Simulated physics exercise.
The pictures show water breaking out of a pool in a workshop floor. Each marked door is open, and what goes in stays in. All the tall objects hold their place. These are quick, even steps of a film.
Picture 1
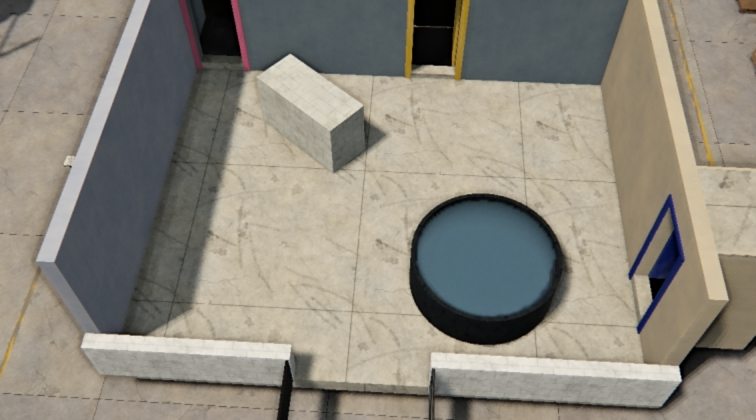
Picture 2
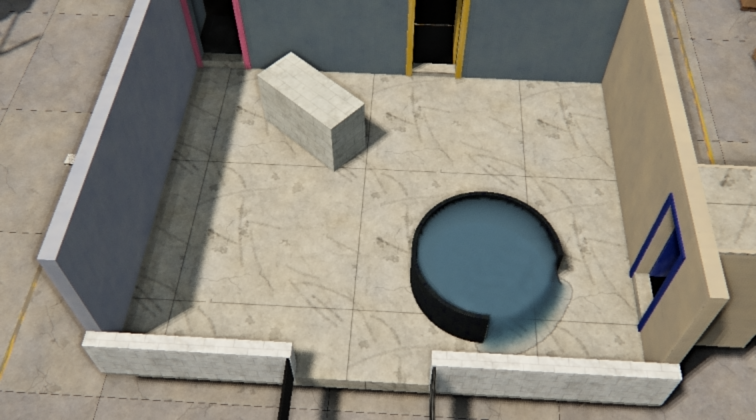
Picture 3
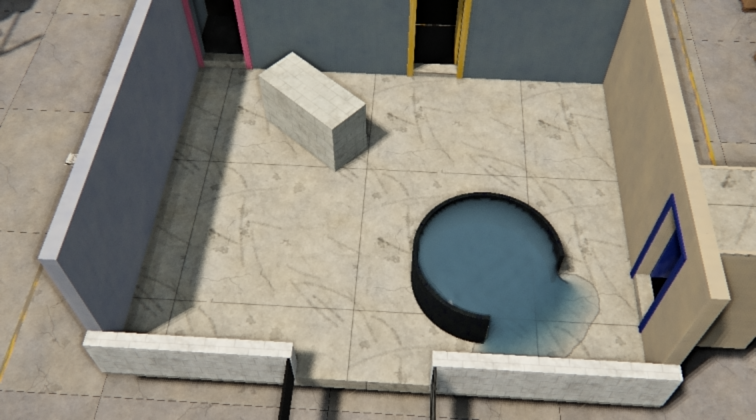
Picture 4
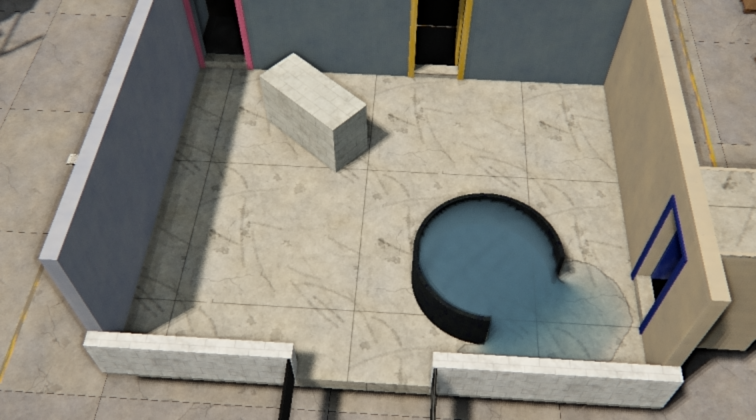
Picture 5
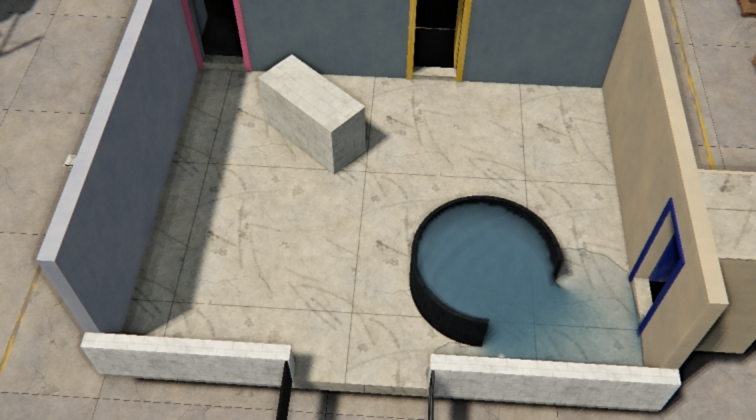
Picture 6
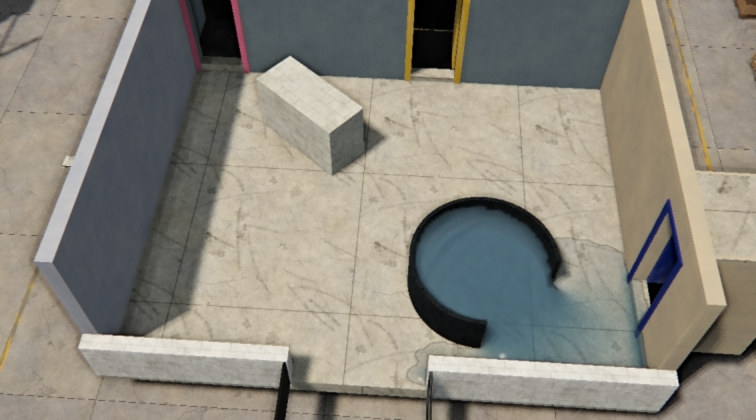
A round black tank opens at its lower right and blue water spreads across the floor.
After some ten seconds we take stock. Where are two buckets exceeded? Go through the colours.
The blue door takes more than that; the yellow door stays under that; the pink door stays under that.
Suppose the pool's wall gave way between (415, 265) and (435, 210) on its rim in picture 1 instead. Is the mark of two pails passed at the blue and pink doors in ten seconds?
In short: Blue takes less, pink passes that mark.
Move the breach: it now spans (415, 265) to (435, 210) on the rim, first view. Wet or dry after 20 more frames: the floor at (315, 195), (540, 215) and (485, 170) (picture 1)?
In turn: Awash, no water, free of water.
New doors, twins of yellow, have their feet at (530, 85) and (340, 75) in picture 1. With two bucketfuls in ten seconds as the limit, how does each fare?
As listed: Is over, stays under.
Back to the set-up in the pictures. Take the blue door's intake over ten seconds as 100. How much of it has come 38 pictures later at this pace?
Roughly 100 per cent.
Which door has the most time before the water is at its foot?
I say the pink door.
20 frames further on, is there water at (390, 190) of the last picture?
Answer: Dry.
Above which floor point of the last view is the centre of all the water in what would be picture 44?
At about (461, 218).
A moment on, water covers 15 % of the floor; the blue door over two buckets in, the yellow door not reached, the pink door not reached.
Next, water covers 25 % of the floor; the blue door far over two buckets in, the yellow door not reached, the pink door not reached.
Then, water covers 55 % of the floor; the blue door far over two buckets in, the yellow door wet at the sill, nothing in, the pink door not reached.
Later, water covers 75 % of the floor; the blue door far over two buckets in, the yellow door wet at the sill, nothing in, the pink door wet at the sill, nothing in.
In the end, water covers 95 % of the floor; the blue door far over two buckets in, the yellow door wet at the sill, nothing in, the pink door wet at the sill, nothing in.
